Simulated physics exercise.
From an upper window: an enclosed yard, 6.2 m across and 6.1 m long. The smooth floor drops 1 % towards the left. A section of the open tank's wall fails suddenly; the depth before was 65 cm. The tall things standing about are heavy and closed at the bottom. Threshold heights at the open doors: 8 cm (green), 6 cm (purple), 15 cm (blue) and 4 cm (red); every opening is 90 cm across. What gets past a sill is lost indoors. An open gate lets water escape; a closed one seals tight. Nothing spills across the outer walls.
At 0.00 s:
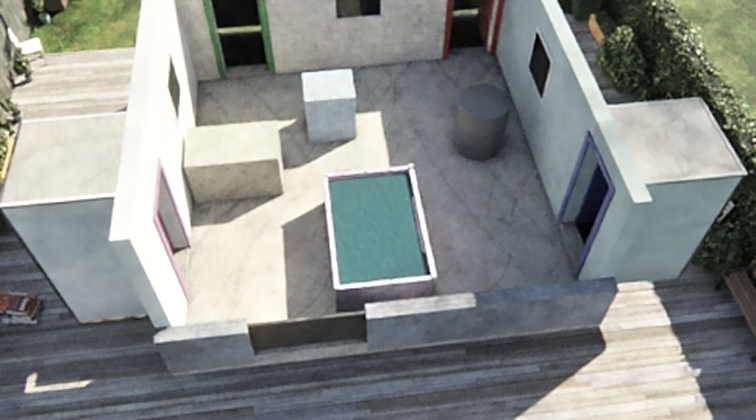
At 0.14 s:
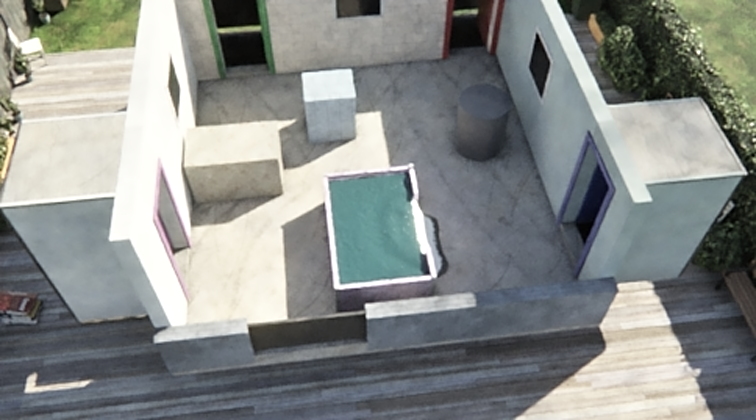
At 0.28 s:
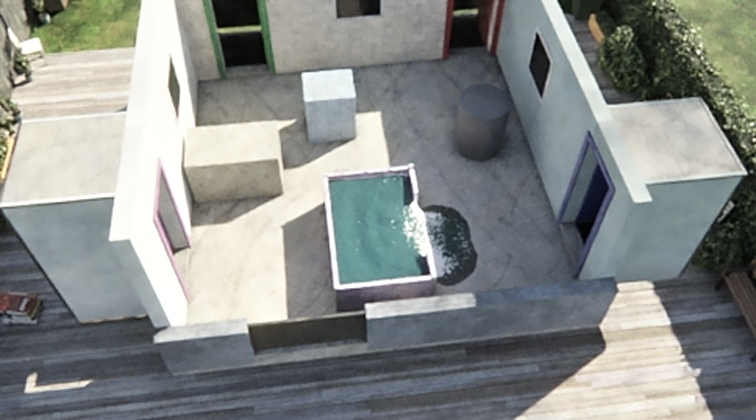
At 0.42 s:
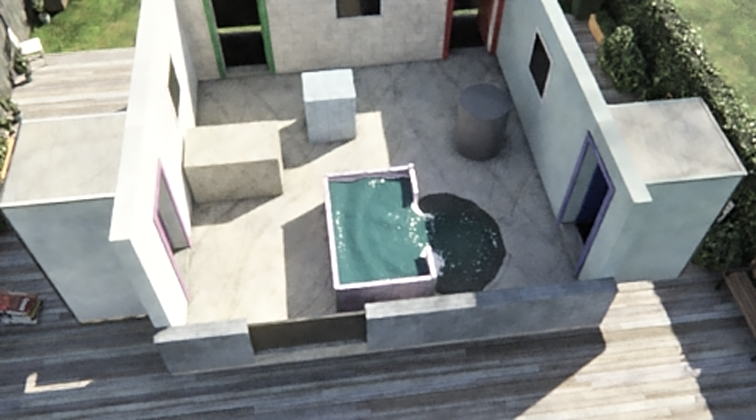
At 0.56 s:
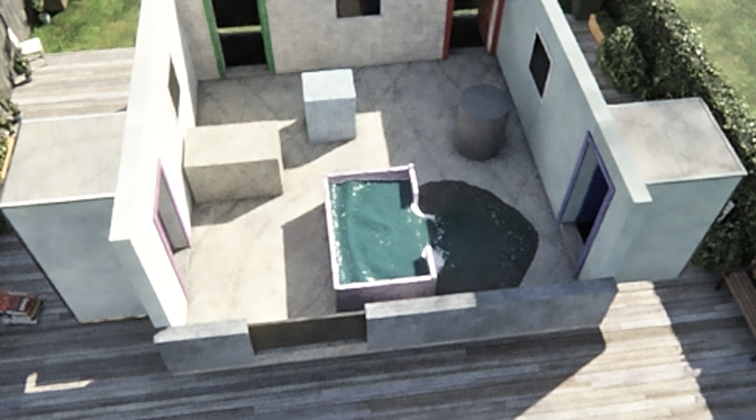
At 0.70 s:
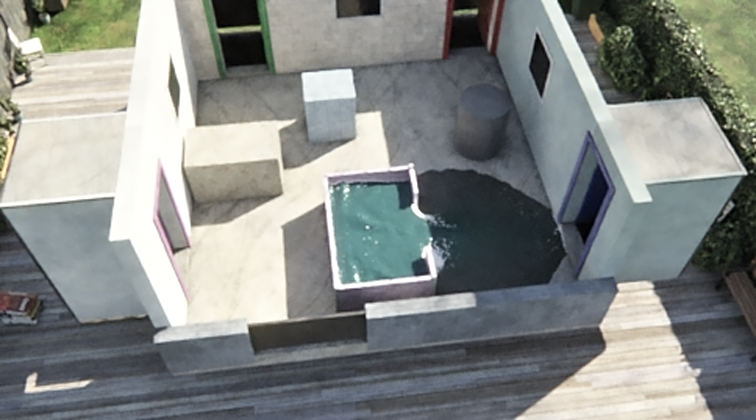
Teal water sits still in an open rectangular tank inside a walled yard, then breaks through a gap in the tank's right side. It splashes onto the pale floor and spreads as a dark, rounded pool, widening rightward until it reaches the wall by the purple-framed doorway.
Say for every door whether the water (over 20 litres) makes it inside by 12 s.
The water let in: At the green door it keeps below the limit; at the purple door it keeps below the limit; at the blue door it goes over the limit; at the red door it exceeds the limit.
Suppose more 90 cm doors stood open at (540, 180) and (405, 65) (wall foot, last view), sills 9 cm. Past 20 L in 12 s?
In turn: Above, below.
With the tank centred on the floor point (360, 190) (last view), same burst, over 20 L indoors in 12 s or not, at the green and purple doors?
Against that limit: Green under, purple over.
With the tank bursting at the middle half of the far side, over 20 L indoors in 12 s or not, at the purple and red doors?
Against that limit: Purple under, red over.
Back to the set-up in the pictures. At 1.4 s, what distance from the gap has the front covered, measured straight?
Roughly 3.0 m.
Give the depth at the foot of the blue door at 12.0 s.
Roughly 4.5 cm deep.
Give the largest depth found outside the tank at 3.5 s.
Up to some 24 cm.
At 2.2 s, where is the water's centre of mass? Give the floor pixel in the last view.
Around (445, 238).
After 1.4 s water covers 20 % of the floor and is deepest (37 cm) near (579, 303); green door not reached, purple door not reached, blue door 31 cm at the sill, 45 L in, red door not reached.
After 2.2 s water covers 25 % of the floor and is deepest (30 cm) near (546, 239); green door not reached, purple door not reached, blue door 29 cm at the sill, 107 L in, red door not reached.
After 3.5 s water covers 35 % of the floor and is deepest (24 cm) near (498, 155); green door not reached, purple door not reached, blue door 18 cm at the sill, 148 L in, red door 10 cm at the sill, 39 L in.
After 7.0 s water covers 75 % of the floor and is deepest (12 cm) near (440, 299); green door 2 cm at the sill, 0 L in, purple door 4 cm at the sill, 0 L in, blue door 10 cm at the sill, 155 L in, red door 8 cm at the sill, 138 L in.
After 12.0 s water covers 95 % of the floor and is deepest (10 cm) near (194, 164); green door 7 cm at the sill, 0 L in, purple door 5 cm at the sill, 0 L in, blue door 4 cm at the sill, 155 L in, red door 5 cm at the sill, 161 L in.
